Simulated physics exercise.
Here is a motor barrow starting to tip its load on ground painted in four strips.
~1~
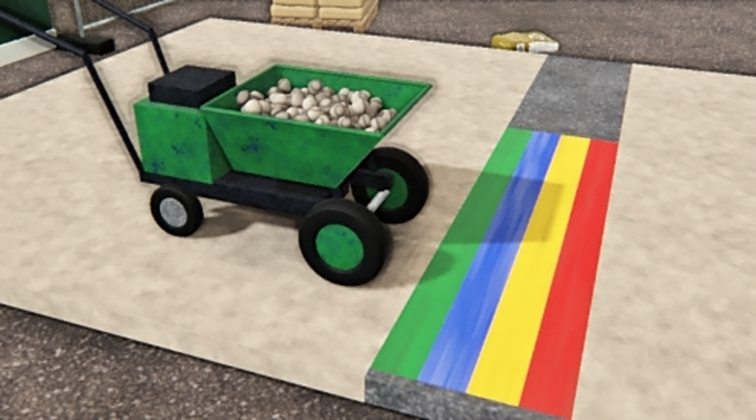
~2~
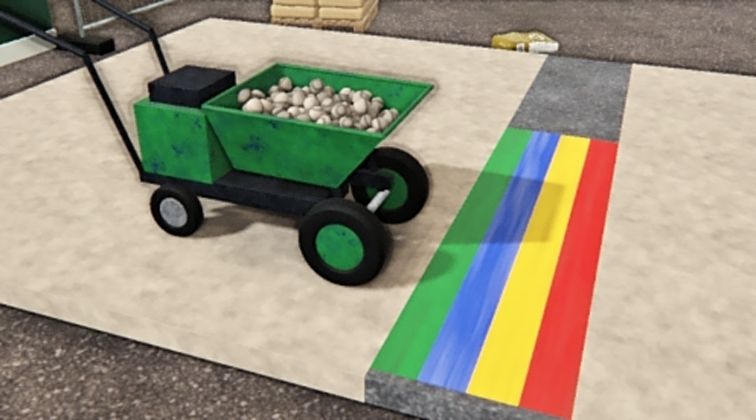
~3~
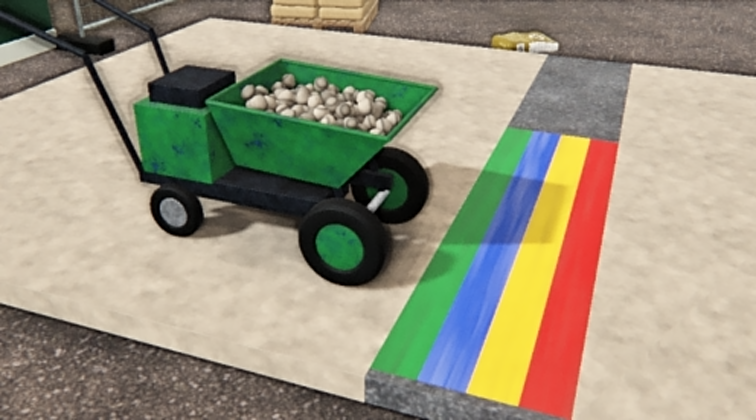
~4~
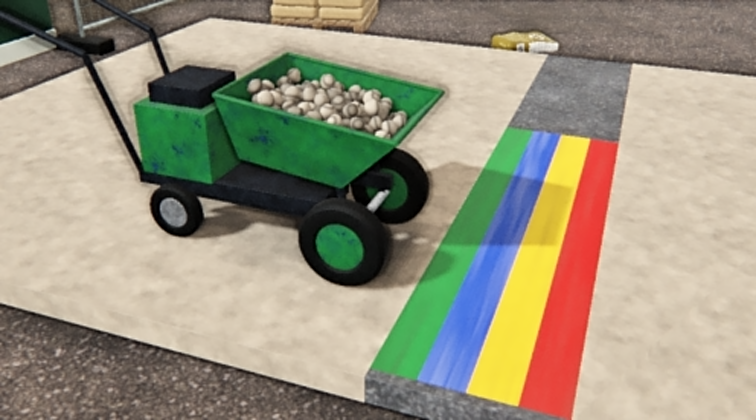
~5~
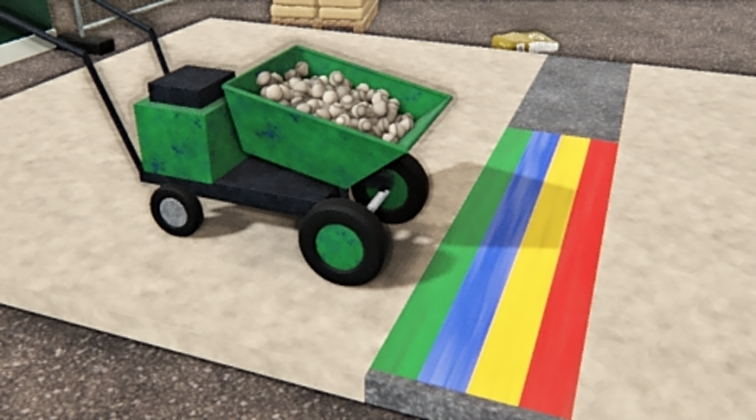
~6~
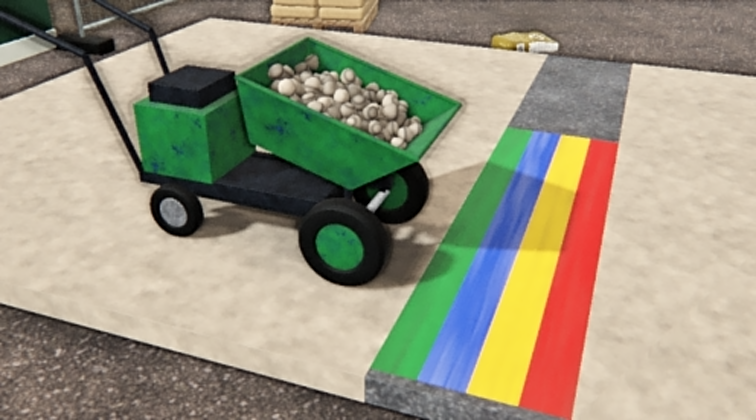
On a pale paved slab beside green, blue, yellow and red painted strips, a green motor barrow stands with its skip level and full of rounded pebbles. The barrow stays in place while the skip's back end gradually rises, leaving it clearly tilted to the right, pebbles still inside.
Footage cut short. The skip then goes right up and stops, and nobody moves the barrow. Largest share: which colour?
Colour: Yellow.
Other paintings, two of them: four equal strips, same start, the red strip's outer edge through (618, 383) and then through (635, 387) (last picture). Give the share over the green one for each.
0 and 0 percent, roughly.
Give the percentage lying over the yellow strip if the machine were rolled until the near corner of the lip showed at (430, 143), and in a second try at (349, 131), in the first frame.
20 %, then 20 %.
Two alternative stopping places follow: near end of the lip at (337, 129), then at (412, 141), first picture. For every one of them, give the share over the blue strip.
First spot: 30 %, second spot: 0 %.
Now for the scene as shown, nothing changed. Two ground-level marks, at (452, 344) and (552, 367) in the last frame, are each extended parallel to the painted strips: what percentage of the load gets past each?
70 and 20 in a hundred.
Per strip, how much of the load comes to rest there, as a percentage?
Green strip around 0, blue strip around 15, yellow strip around 30, red strip around 15.
Shortly afterwards, skip tipped steeply; the whole lot in the skip.
Next, skip tipped right over; near two thirds in the skip; a little over the blue strip; near a quarter over the yellow strip; a little over the red strip.
Some moments later, skip tipped right over; near a quarter in the skip; only a few over the green strip; a little over the blue strip; near a quarter over the yellow strip; near a quarter over the red strip; a little off the paint.
In the end, skip tipped right over; near a quarter in the skip; only a few over the green strip; a little over the blue strip; near a quarter over the yellow strip; near a quarter over the red strip; a little off the paint.
